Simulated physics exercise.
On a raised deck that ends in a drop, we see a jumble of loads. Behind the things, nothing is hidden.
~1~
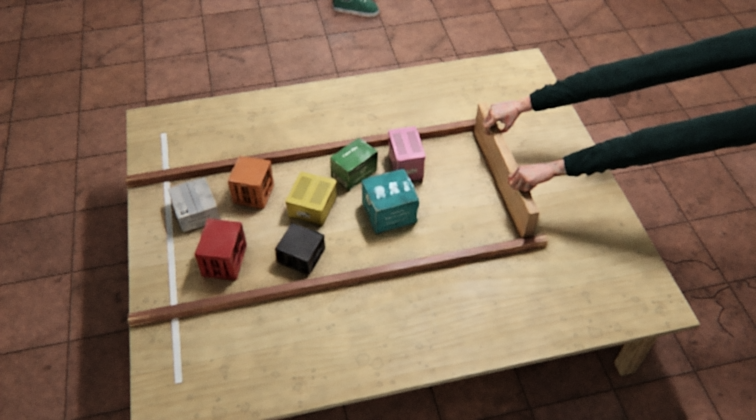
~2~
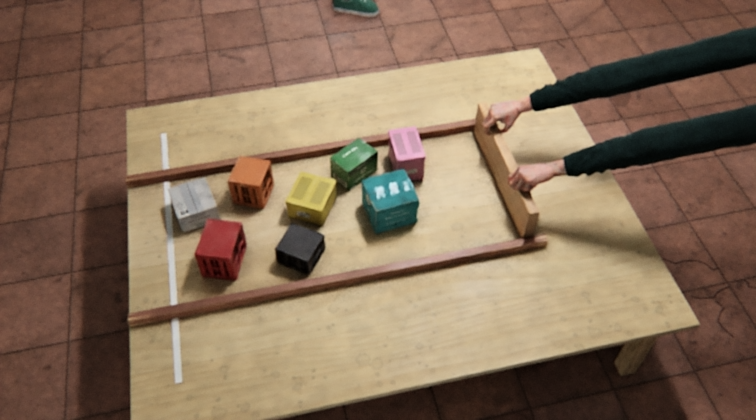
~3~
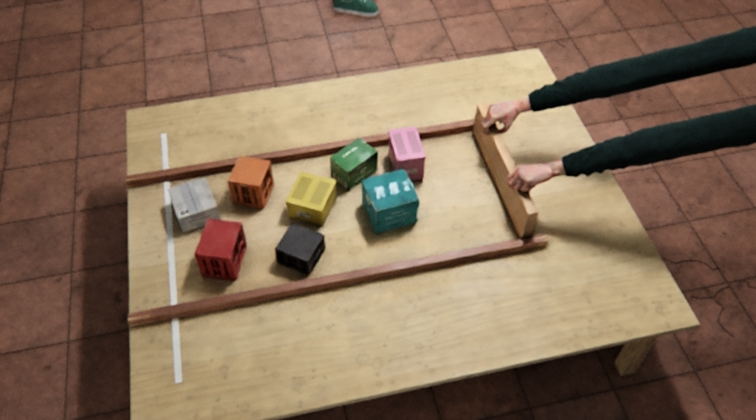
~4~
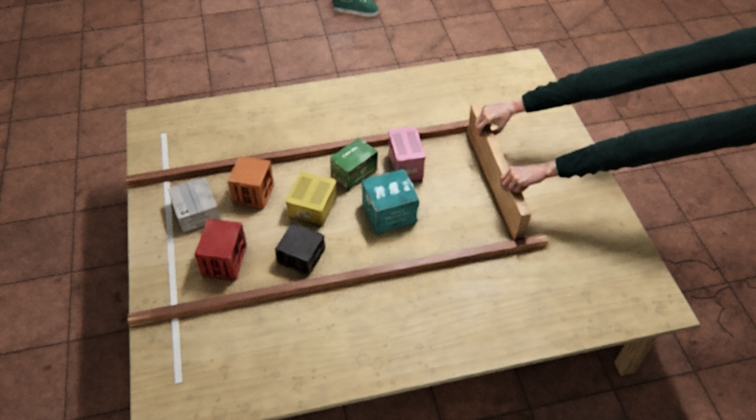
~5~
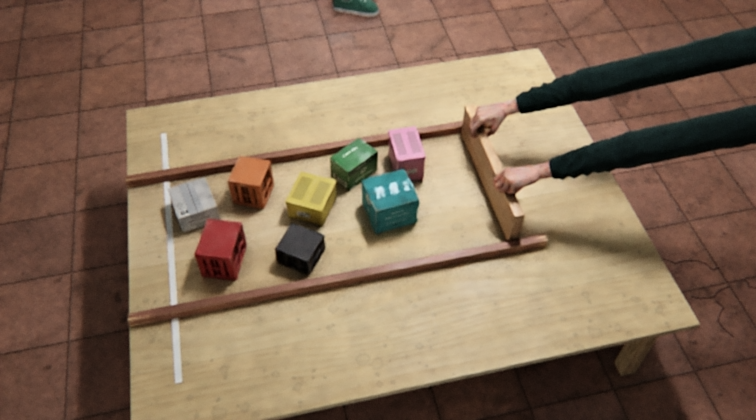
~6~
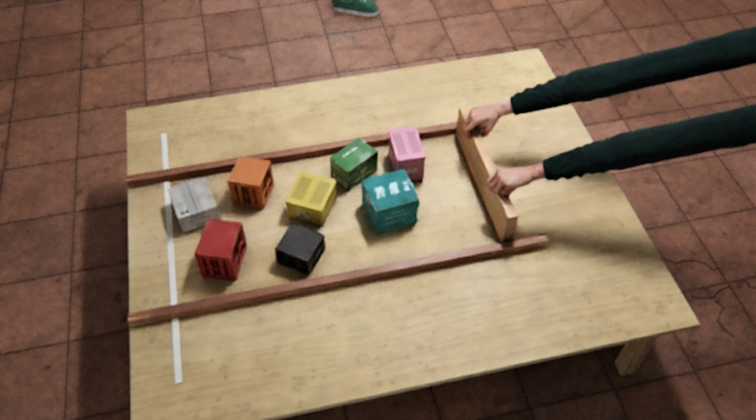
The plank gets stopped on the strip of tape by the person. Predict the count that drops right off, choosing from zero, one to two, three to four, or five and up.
Five at least fall.
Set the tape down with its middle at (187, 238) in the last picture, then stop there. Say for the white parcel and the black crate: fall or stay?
Outcome - white parcel: It does not stay; black crate: It stays where it is.
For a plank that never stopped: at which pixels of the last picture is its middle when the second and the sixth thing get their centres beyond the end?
In pixels, around (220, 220) followed by around (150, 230).
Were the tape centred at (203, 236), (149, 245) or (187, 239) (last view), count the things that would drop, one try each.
Result per try: 2; 6; 4.
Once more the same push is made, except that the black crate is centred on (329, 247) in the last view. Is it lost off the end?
Result: It stays aboard.
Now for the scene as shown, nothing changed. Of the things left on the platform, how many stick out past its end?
The count is 1.
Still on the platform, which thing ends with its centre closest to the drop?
The turquoise box ends up foremost.
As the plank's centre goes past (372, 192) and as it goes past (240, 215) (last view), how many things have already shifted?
4 and 8.
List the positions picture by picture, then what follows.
The first picture shows white parcel (194, 205); red crate (222, 249); orange crate (252, 182); plank (504, 168); tape (170, 241).
The second picture shows red crate (222, 250); yellow tote (312, 199).
The third picture shows orange crate (252, 182); black crate (301, 249).
The fourth picture shows white parcel (194, 205); pink tote (406, 155).
The fifth picture shows red crate (222, 250); green box (354, 164).
The sixth picture shows white parcel (194, 205); red crate (222, 250); orange crate (252, 182); plank (484, 172); tape (170, 241).
A little later, none off yet; white parcel at rest near (194, 205); red crate at rest near (222, 250); orange crate at rest near (252, 182).
When it is over, the number that fall off is five or more; down, green box, yellow tote, orange crate, red crate and white parcel.
